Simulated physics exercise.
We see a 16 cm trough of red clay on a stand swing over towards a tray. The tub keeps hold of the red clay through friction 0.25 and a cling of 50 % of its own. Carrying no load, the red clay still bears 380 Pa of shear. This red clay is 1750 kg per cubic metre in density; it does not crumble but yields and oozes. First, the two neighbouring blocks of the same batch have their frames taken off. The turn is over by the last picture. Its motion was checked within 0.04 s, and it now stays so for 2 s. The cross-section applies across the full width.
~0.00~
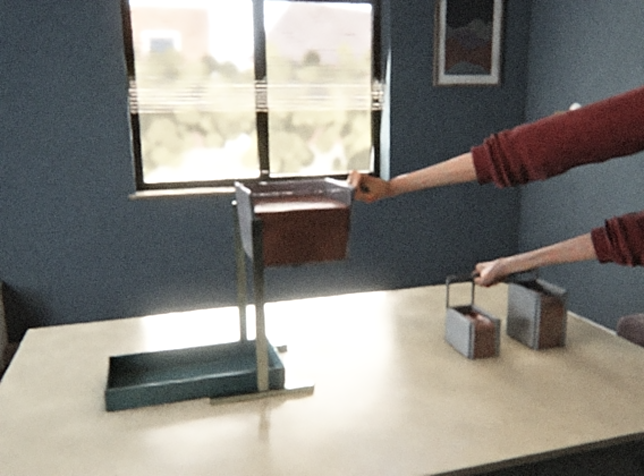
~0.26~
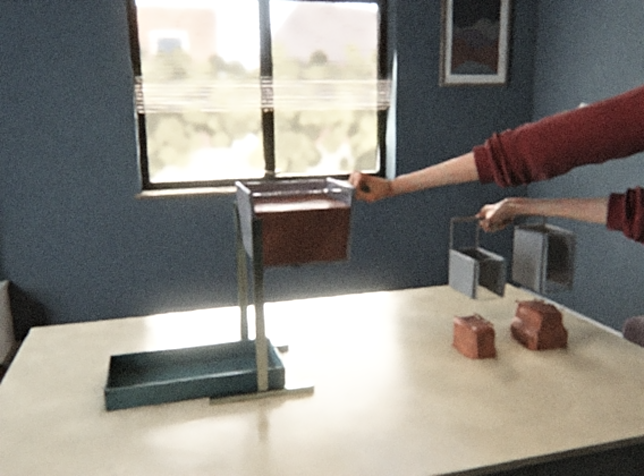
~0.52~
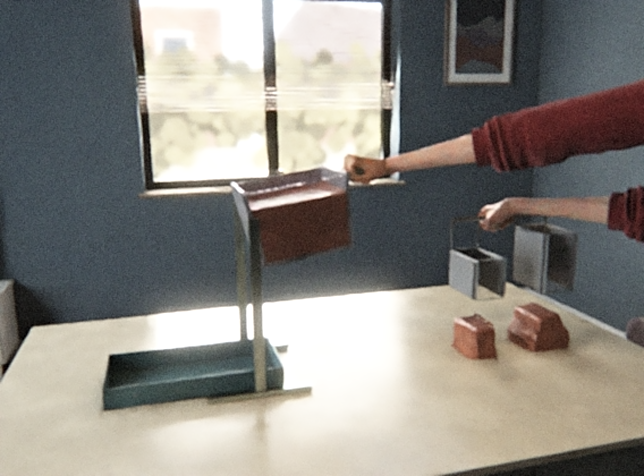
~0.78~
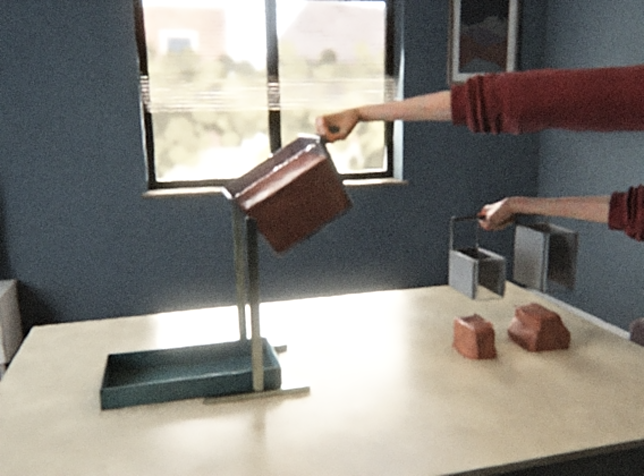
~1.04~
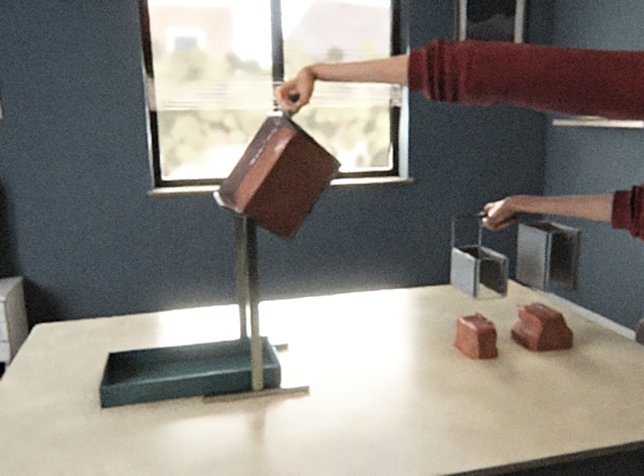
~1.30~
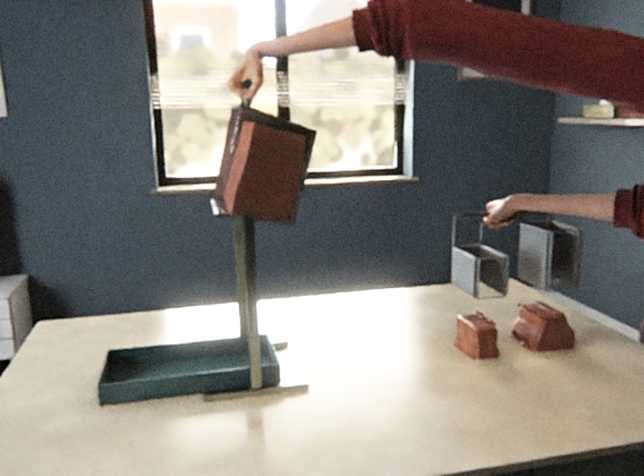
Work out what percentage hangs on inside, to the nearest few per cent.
Some 69 in every hundred.
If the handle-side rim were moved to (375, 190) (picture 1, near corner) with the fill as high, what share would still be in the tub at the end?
I'd guess around 55 per cent remains.
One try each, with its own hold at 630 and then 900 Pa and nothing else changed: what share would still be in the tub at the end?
In that order: 100 %, 100 %.
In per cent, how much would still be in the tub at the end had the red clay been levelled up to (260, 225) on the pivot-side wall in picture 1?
Then about 100 %.
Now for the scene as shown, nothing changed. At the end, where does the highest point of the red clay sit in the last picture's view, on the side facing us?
Near (266, 159).
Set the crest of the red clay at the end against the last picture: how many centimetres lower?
Roughly 8 cm.
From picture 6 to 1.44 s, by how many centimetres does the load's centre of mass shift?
I'd put the distance at about 3 centimetres.
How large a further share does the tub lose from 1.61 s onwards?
Load share from then on: Near 18 %.
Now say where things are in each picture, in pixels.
Handle-side rim at (352, 189), tilt 0 degrees; highest point of the red clay at (283, 210); test blocks 8.4 cm, 13 cm high (left to right), in the first frame.
Handle-side rim at (352, 189), tilt 0 degrees; highest point of the red clay at (283, 210); test blocks 8.3 cm, 11 cm high (left to right), in the second frame.
Handle-side rim at (345, 174), tilt 8 degrees; highest point of the red clay at (341, 193); test blocks 8.3 cm, 9.7 cm high (left to right), in the third frame.
Handle-side rim at (319, 140), tilt 31 degrees; highest point of the red clay at (323, 159); test blocks 8.3 cm, 9.7 cm high (left to right), in the fourth frame.
Handle-side rim at (282, 116), tilt 54 degrees; highest point of the red clay at (298, 132); test blocks 8.3 cm, 9.7 cm high (left to right), in the fifth frame.
Handle-side rim at (240, 108), tilt 75 degrees; highest point of the red clay at (259, 124); test blocks 8.3 cm, 9.7 cm high (left to right), in the sixth frame.
By 1.44 s, the tub is at 75 degrees and holds 100 %.
By 1.61 s, the tub is at 75 degrees and holds 87 %.
By 1.78 s, the tub is at 75 degrees and holds 75 %.
By 1.95 s, the tub is at 75 degrees and holds 69 %.
By 3.30 s, at the end, the tub is at 75 degrees and holds 69 %.
